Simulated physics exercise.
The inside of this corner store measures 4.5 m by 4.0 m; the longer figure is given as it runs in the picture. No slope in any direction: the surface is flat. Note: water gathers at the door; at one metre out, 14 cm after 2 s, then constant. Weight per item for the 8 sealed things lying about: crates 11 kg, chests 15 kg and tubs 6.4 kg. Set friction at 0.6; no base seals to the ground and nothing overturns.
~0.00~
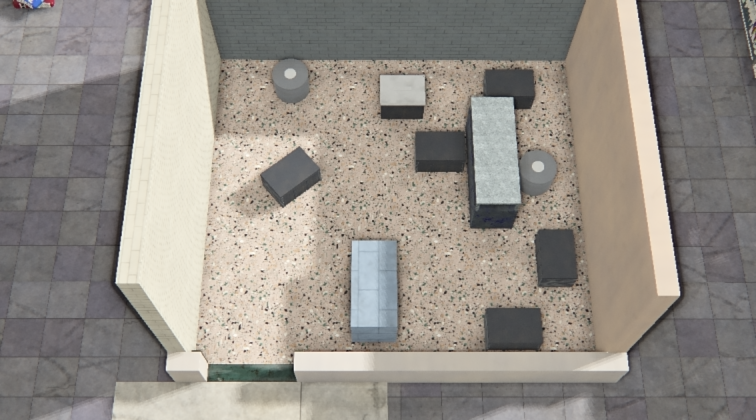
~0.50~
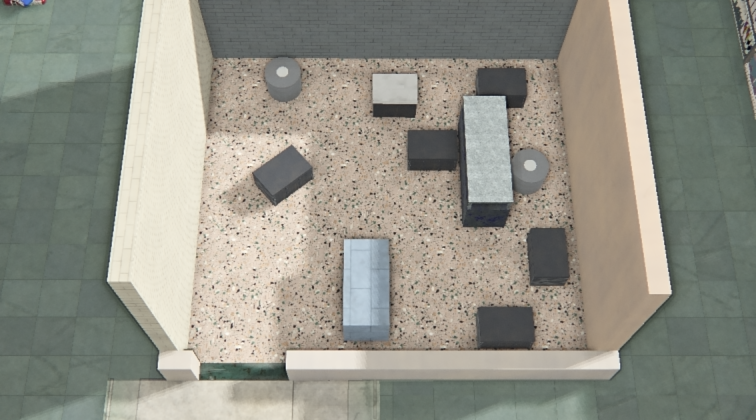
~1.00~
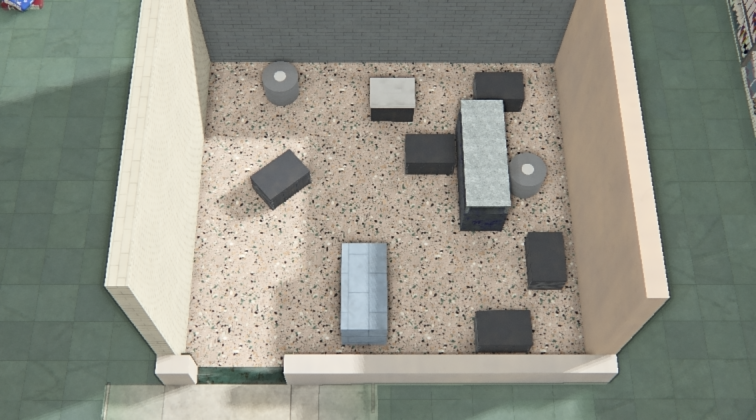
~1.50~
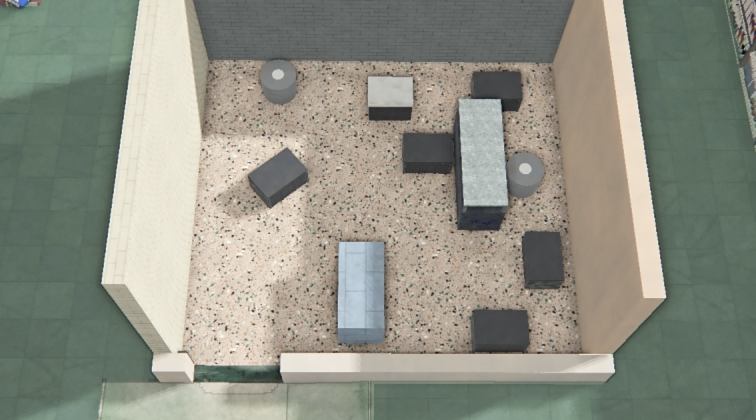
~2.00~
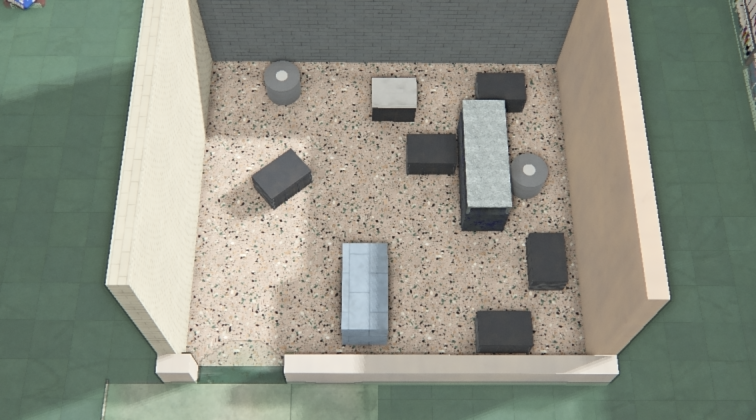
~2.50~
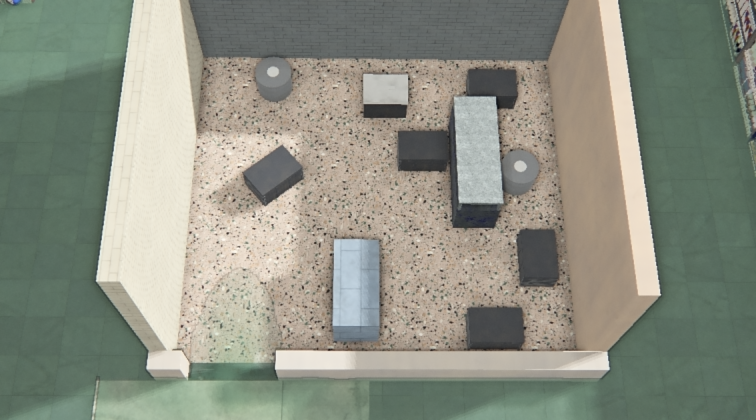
In a walled corner store seen from above, dark boxes, a pale block and round grey tubs stand on a speckled floor, and none of them shifts. The paving outside turns from grey to green, then a thin greenish patch of water spreads inward from the doorway at lower left.
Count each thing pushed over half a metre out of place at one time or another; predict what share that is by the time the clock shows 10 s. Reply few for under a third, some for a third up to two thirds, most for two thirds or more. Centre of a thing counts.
Few.
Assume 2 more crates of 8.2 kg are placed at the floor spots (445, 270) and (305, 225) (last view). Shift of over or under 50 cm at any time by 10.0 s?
Order as asked: Not as far and farther.
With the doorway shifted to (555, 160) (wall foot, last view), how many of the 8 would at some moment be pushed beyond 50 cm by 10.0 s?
Result: 4 of them.
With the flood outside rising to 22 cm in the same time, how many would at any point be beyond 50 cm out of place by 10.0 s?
The answer would then be 5.
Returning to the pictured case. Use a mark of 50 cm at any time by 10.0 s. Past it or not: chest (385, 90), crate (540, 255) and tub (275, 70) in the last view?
One by one: Below; below; above.
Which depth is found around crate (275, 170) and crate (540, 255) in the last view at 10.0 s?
Depths: Near 7 cm, then near 0 cm.
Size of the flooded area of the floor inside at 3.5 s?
Near 3.5 m2 in all.
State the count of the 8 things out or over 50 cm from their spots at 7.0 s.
At that moment it comes to 0.
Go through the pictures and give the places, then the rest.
In the first frame, a crate at (510, 83), on the bottom; a crate at (558, 254) rests on the ground; water covers 0.0 m2; 0 of 8 have shifted.
In the second frame, a crate at (503, 81) rests on the ground; a crate at (550, 252) rests on the ground; water covers 0.0 m2; 0 of 8 have shifted.
In the third frame, a crate at (500, 85) rests on the ground; a crate at (548, 256) rests on the ground; water covers 0.0 m2; 0 of 8 have shifted.
In the fourth frame, a crate at (498, 85), on the bottom; a crate at (545, 256), on the bottom; 0.0 m2 under water; 0 of 8 have shifted.
In the fifth frame, a crate at (502, 86) rests on the ground; a crate at (549, 257), on the bottom; 0.2 m2 under water; 0 of 8 have shifted.
In the sixth frame, a crate at (493, 82) rests on the ground; a crate at (540, 253) rests on the ground; 0.8 m2 under water; 0 of 8 have shifted.
After 3.5 s 0 of 8 are over 50 cm from their spots; 0 afloat.
After 4.5 s 0 of 8 are over 50 cm from their spots; 0 afloat.
After 7.0 s 0 of 8 are over 50 cm from their spots; 0 afloat.
After 10.0 s 2 of 8 are over 50 cm from their spots, and 2 have been at some point; 3 afloat.
